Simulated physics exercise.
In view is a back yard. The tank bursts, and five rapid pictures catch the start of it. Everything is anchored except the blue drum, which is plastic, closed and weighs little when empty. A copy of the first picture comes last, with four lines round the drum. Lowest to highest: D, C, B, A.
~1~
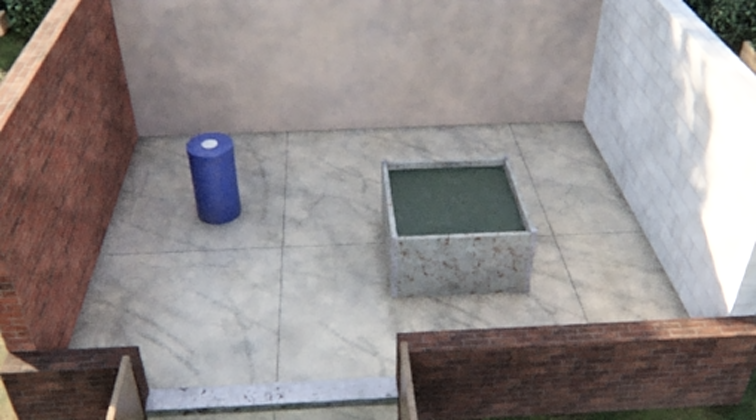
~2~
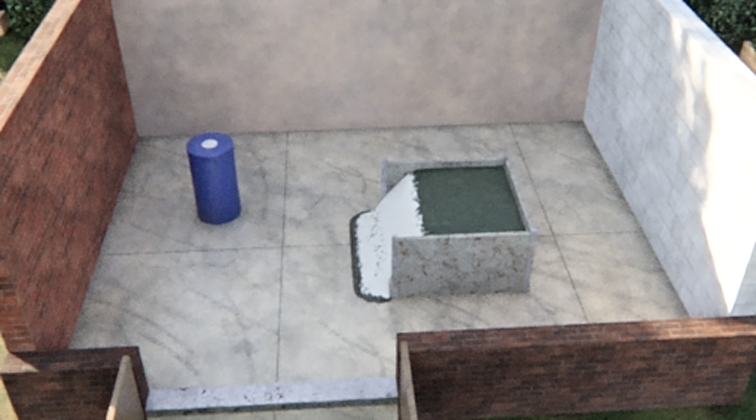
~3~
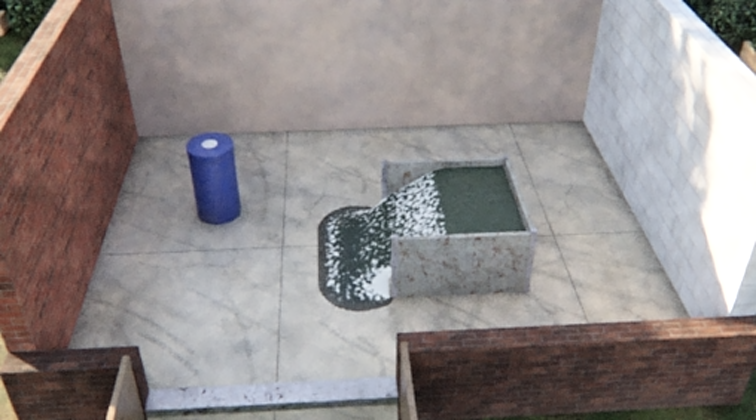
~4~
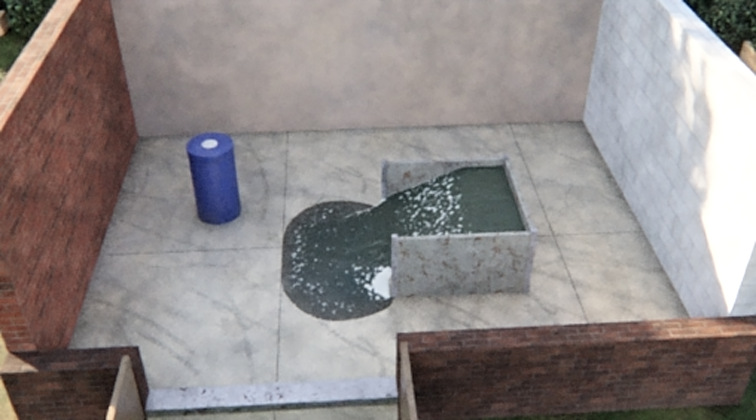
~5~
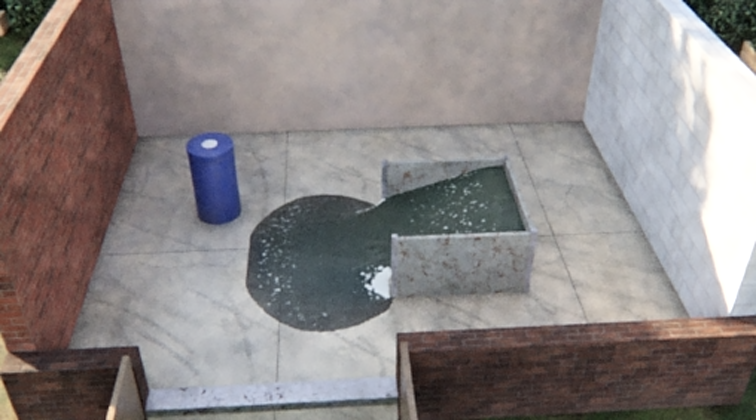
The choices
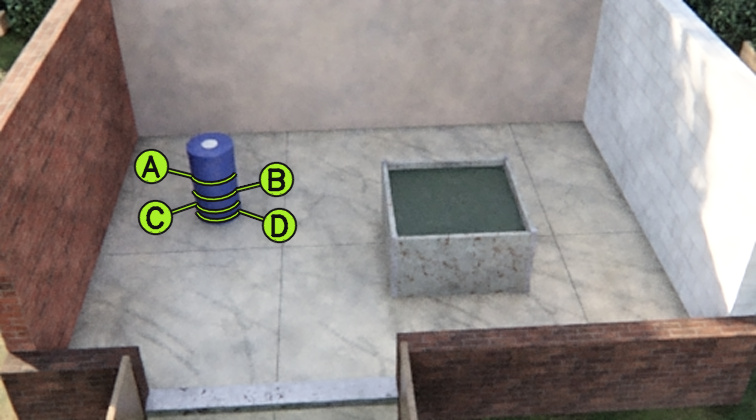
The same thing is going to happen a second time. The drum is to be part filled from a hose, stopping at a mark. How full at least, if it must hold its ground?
Use mark B.
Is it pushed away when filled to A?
No, that is safe.
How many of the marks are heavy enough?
Two of the four.
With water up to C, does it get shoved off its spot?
Yes.
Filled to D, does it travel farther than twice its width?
Yes.
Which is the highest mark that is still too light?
The answer is C.
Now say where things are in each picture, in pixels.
Lid of the blue drum at (210, 145); tank full, its middle at (454, 202); open gate at (269, 343).
Water covers 2 % of the ground and is seen nearest the drum at (360, 223).
Water covers 4 % of the ground and is seen nearest the drum at (331, 217).
Water covers 7 % of the ground and is seen nearest the drum at (297, 227).
Lid of the blue drum at (210, 145); water covers 11 % of the ground and is seen nearest the drum at (274, 216).
On the marked copy, A at (211, 183); B at (214, 199); C at (215, 211); D at (217, 220); from the bottom up D, C, B, A.
If A is chosen, it does not move.
If B is chosen, it does not move.
If C is chosen, it is pushed about half its own width away.
If D is chosen, it is pushed about 3 times its own width away.
